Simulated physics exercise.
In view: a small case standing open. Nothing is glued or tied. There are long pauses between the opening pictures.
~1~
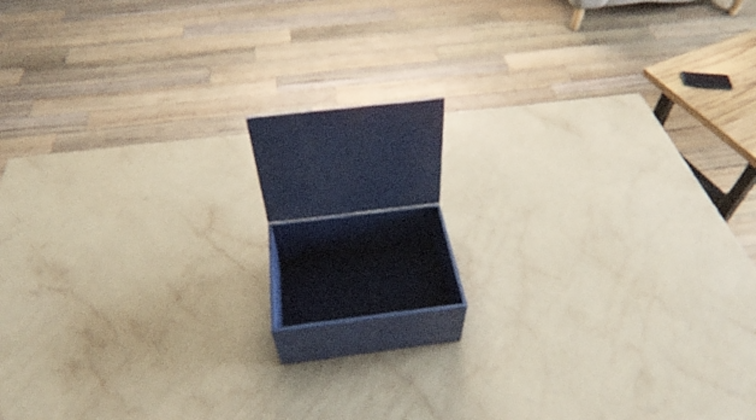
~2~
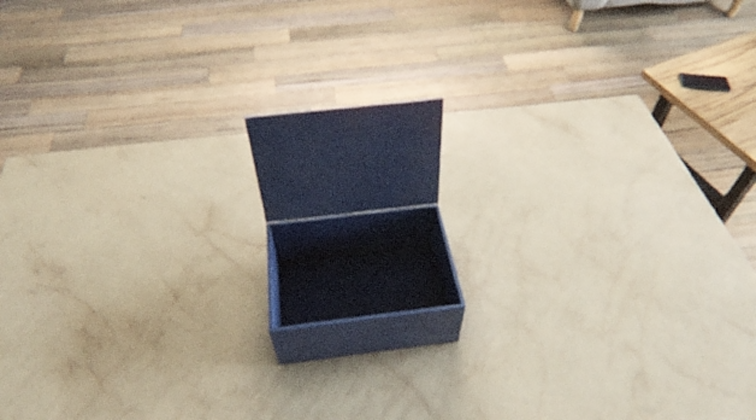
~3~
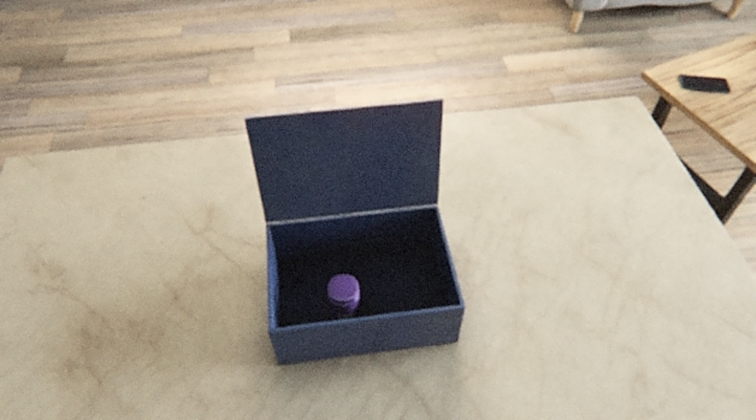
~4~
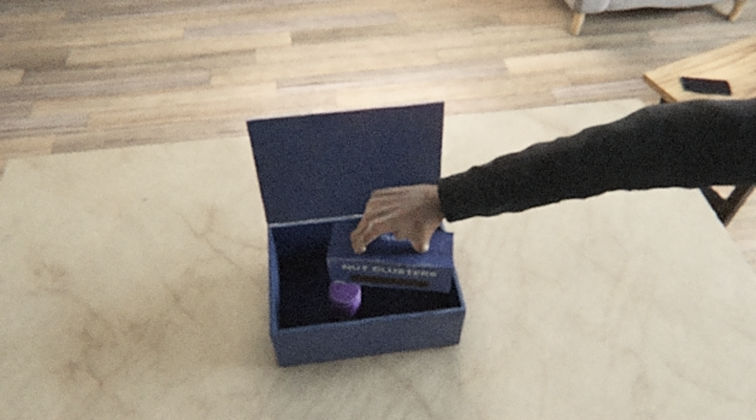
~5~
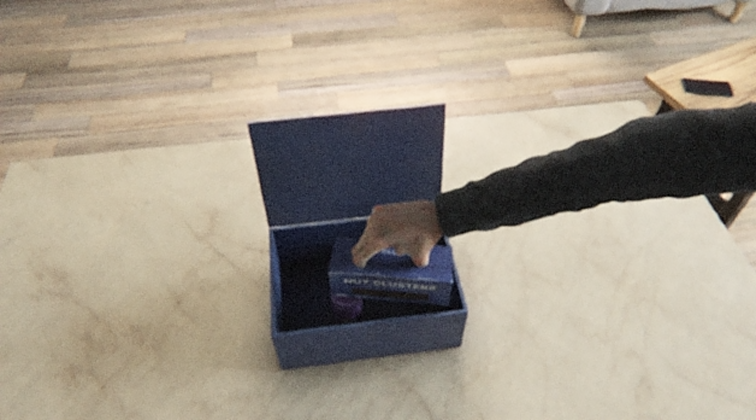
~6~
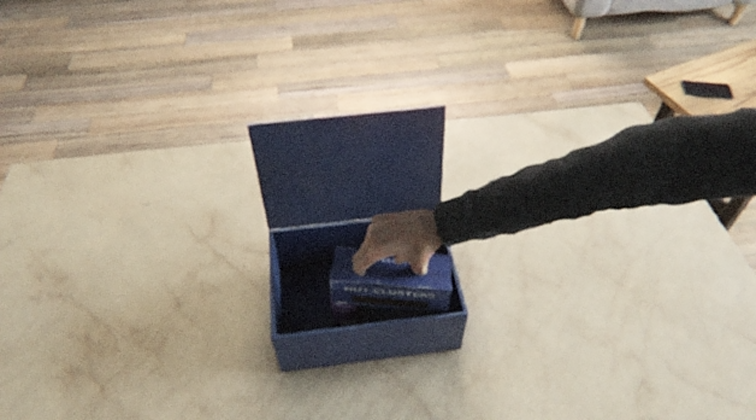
On a pale marbled tabletop, an open blue box stood empty, then held a small purple container, and a dark-sleeved arm reached in from the right and lowered a blue carton inside over it.
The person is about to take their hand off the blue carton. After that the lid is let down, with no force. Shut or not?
As it turns out, it is held up.
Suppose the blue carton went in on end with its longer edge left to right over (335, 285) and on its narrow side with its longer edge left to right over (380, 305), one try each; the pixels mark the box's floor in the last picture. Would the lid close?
In the first case it stays ajar; in the second case it shuts flat.
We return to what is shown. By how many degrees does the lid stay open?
Some 30° above the rim.
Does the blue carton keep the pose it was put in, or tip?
It tips.
Then, 1.00 s past the last view, lid starting down; blue carton rocked 57° from its first pose near (388, 291); purple shaker rocked 4° from its first pose.
Then, 1.60 s past the last view, lid 59° above the rim; blue carton rocked 57° from its first pose near (387, 290); purple shaker rocked 5° from its first pose.
Then, 4.20 s past the last view, lid 34° above the rim; blue carton rocked 56° from its first pose near (385, 292); purple shaker rocked 9° from its first pose.
Finally, lid 30° above the rim; down or leaning hard in the box, purple shaker and blue carton. Final places as the last picture's camera would see them, blue carton near (380, 295).
